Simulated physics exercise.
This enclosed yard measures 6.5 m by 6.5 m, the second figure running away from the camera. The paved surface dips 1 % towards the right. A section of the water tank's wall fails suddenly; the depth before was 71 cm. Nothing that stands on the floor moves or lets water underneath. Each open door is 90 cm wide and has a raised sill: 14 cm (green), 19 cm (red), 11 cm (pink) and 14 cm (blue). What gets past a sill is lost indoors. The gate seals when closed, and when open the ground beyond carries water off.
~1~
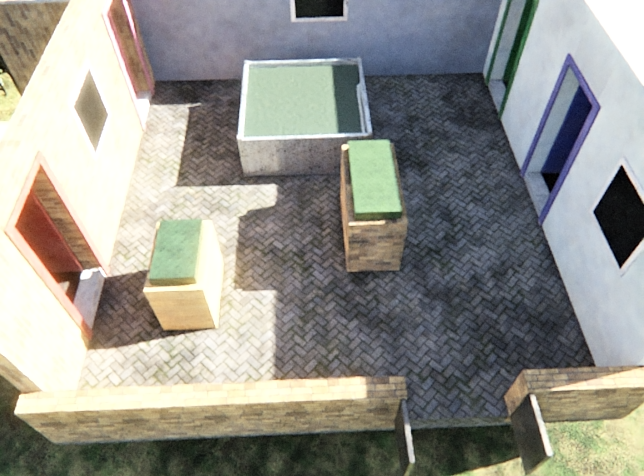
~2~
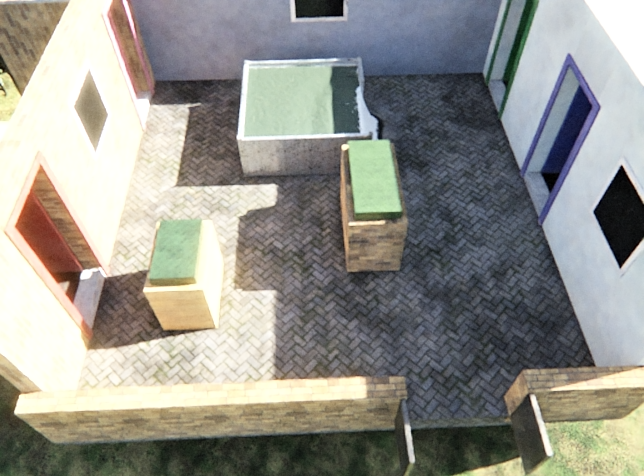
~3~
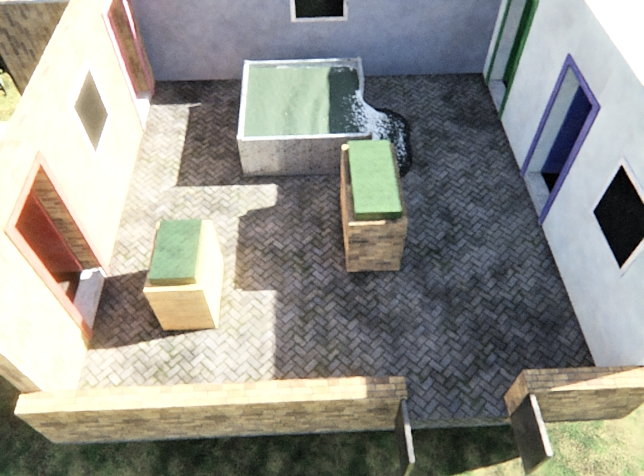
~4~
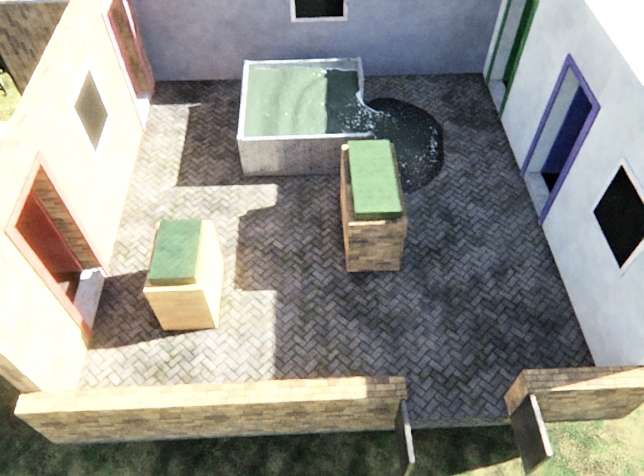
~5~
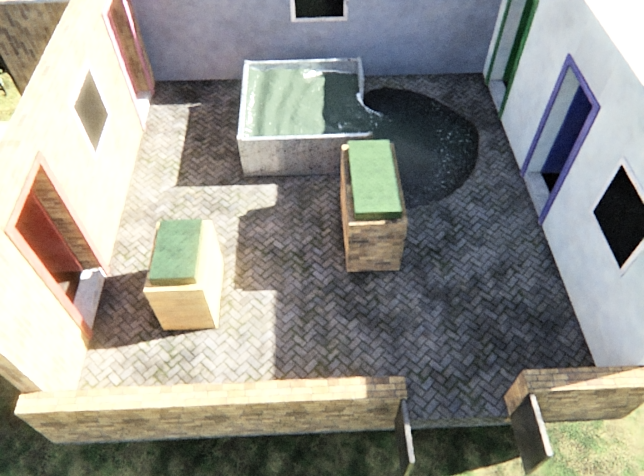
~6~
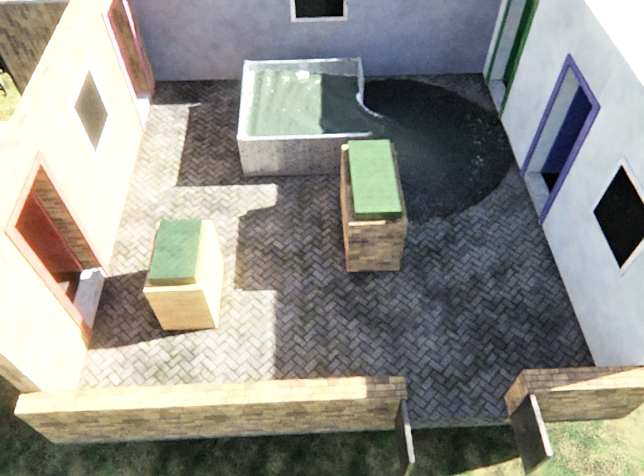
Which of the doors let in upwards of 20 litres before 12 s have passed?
The water let in: At the green door it passes the limit; at the red door it stays under the limit; at the pink door it keeps below the limit; at the blue door it passes the limit.
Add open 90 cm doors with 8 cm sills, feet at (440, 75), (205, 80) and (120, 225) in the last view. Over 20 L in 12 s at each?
In turn: Above, not over, below.
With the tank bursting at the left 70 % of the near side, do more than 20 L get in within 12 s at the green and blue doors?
Then: Green not over, blue under.
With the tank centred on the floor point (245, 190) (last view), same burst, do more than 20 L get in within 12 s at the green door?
Then: Green past it.
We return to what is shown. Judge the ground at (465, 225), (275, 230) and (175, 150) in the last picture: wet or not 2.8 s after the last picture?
In that order: Wet, not reached, not reached.
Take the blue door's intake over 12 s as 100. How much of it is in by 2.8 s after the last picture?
Some 90 per cent by then.
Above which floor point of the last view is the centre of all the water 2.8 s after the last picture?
Around (405, 162).
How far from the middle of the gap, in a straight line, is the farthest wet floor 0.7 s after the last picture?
Roughly 3.4 m.
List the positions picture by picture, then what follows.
In the first frame, still water, 71 cm deep, in the water tank at (304, 100).
In the second frame, the front is at (371, 117), 0.7 m from the gap at (363, 129); 0.3 m2 of floor is under water; 71 cm left at the back of the water tank.
In the third frame, water pours out at (363, 132) and has run 1.0 m, to (401, 120); typically 12 cm deep outside, 71 cm at the water tank's back.
In the fourth frame, water pours out at (362, 133) and has run 1.4 m, to (436, 126); typically 10 cm deep outside, 70 cm at the water tank's back.
In the fifth frame, the front is at (470, 129), 2.0 m from the gap at (362, 133); 4.2 m2 of floor is under water; 63 cm left at the back of the water tank.
In the sixth frame, the front is at (503, 126), 2.6 m from the gap at (363, 133); 6.2 m2 of floor is under water; 60 cm left at the back of the water tank.
Then, 0.7 s after the last picture water covers 25 % of the floor and is deepest (40 cm) near (505, 149); green door 26 cm at the sill, 12 L in, red door not reached, pink door not reached, blue door 27 cm at the sill, 5 L in.
Then, 1.5 s after the last picture water covers 30 % of the floor and is deepest (38 cm) near (477, 75); green door 29 cm at the sill, 60 L in, red door not reached, pink door not reached, blue door 28 cm at the sill, 57 L in.
Then, 2.8 s after the last picture water covers 40 % of the floor and is deepest (29 cm) near (580, 392); green door 22 cm at the sill, 123 L in, red door not reached, pink door not reached, blue door 19 cm at the sill, 106 L in.
Then, 6.3 s after the last picture water covers 75 % of the floor and is deepest (16 cm) near (595, 392); green door 11 cm at the sill, 151 L in, red door 4 cm at the sill, 0 L in, pink door 8 cm at the sill, 0 L in, blue door 11 cm at the sill, 118 L in.
Then, 11.3 s after the last picture water covers 95 % of the floor and is deepest (10 cm) near (595, 392); green door 6 cm at the sill, 151 L in, red door 4 cm at the sill, 0 L in, pink door 4 cm at the sill, 0 L in, blue door 7 cm at the sill, 118 L in.
